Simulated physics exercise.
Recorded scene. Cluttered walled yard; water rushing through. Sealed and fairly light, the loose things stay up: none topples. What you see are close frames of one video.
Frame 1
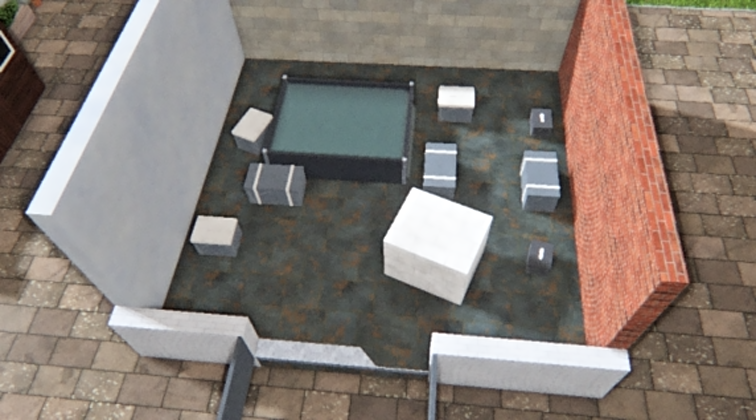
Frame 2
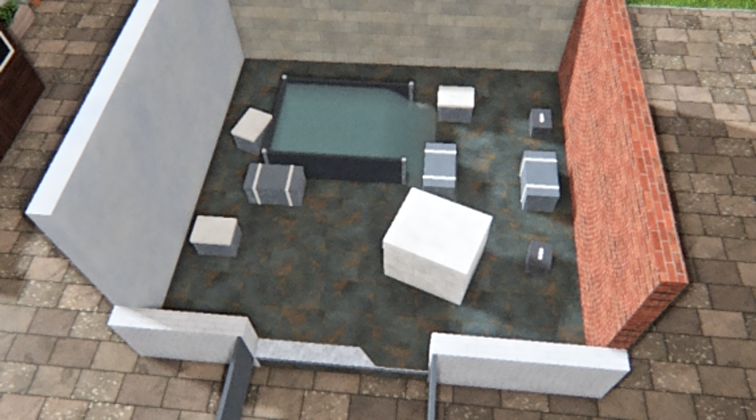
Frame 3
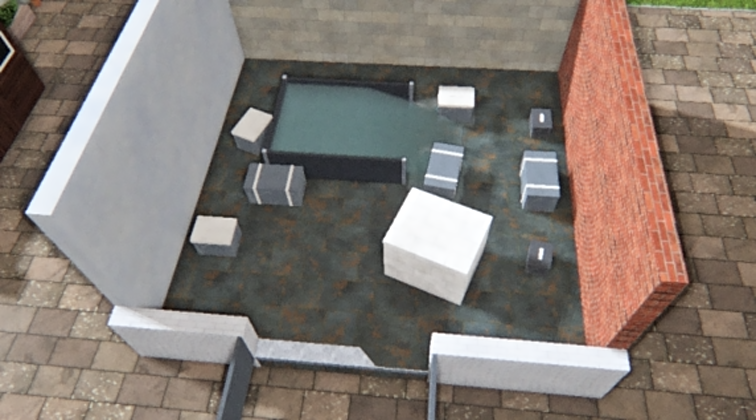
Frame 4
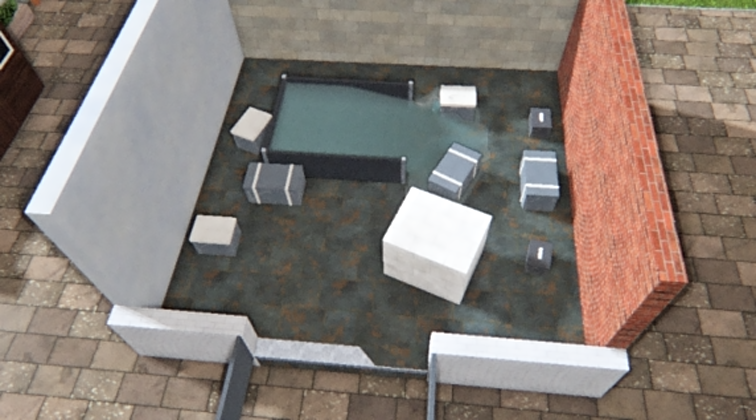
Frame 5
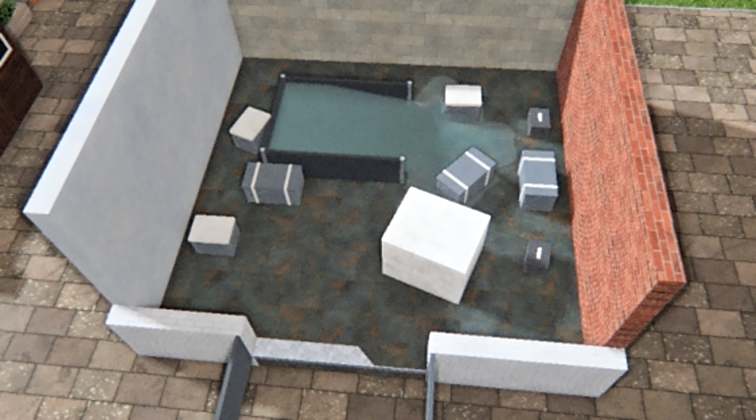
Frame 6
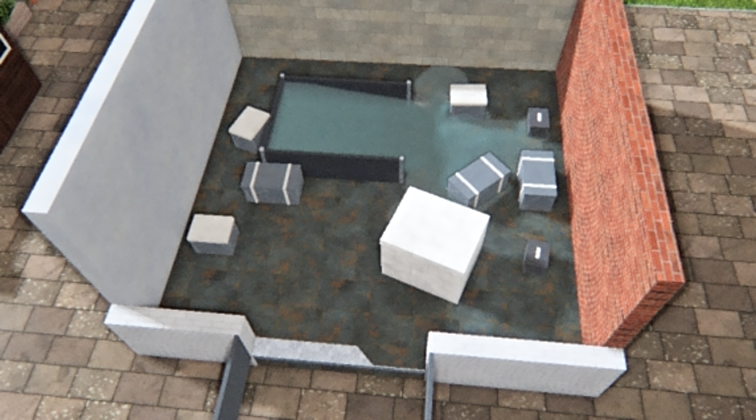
Water pours out through the open right side of a dark-walled pool in a walled yard, spreading across the floor among scattered boxes. A grey trunk with pale bands beside the opening turns and slides to the right, nearing another banded trunk, while a small white-topped chest behind it shifts slightly right.
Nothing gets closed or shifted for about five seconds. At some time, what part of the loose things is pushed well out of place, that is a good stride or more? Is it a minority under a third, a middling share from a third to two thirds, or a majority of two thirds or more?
It lands in the middle band.
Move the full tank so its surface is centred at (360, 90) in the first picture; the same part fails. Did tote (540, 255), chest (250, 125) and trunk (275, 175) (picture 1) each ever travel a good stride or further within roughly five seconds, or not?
Well, the first one got driven a long way, the second didn't get far, and the third didn't get far.
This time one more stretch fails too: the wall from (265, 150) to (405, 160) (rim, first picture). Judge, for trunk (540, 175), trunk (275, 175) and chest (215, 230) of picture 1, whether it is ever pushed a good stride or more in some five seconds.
Fell short, went past that, went past that.
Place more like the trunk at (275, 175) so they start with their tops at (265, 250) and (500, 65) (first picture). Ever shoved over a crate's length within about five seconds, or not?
First falls short, second goes the distance.
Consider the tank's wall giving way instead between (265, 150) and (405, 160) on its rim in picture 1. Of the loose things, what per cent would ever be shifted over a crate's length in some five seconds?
Roughly 20 %.
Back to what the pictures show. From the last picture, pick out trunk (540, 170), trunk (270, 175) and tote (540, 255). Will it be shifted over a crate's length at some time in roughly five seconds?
Object by object as listed: Got well clear, then kept nearby, then got well clear.
A moment on, 1 of 8 are well off their spots; 0 afloat.
Next, 4 of 8 are well off their spots; 2 afloat.
Later, 5 of 8 are well off their spots; 4 afloat.
In the end, 5 of 8 are well off their spots, and 5 have been at some point; 4 afloat.
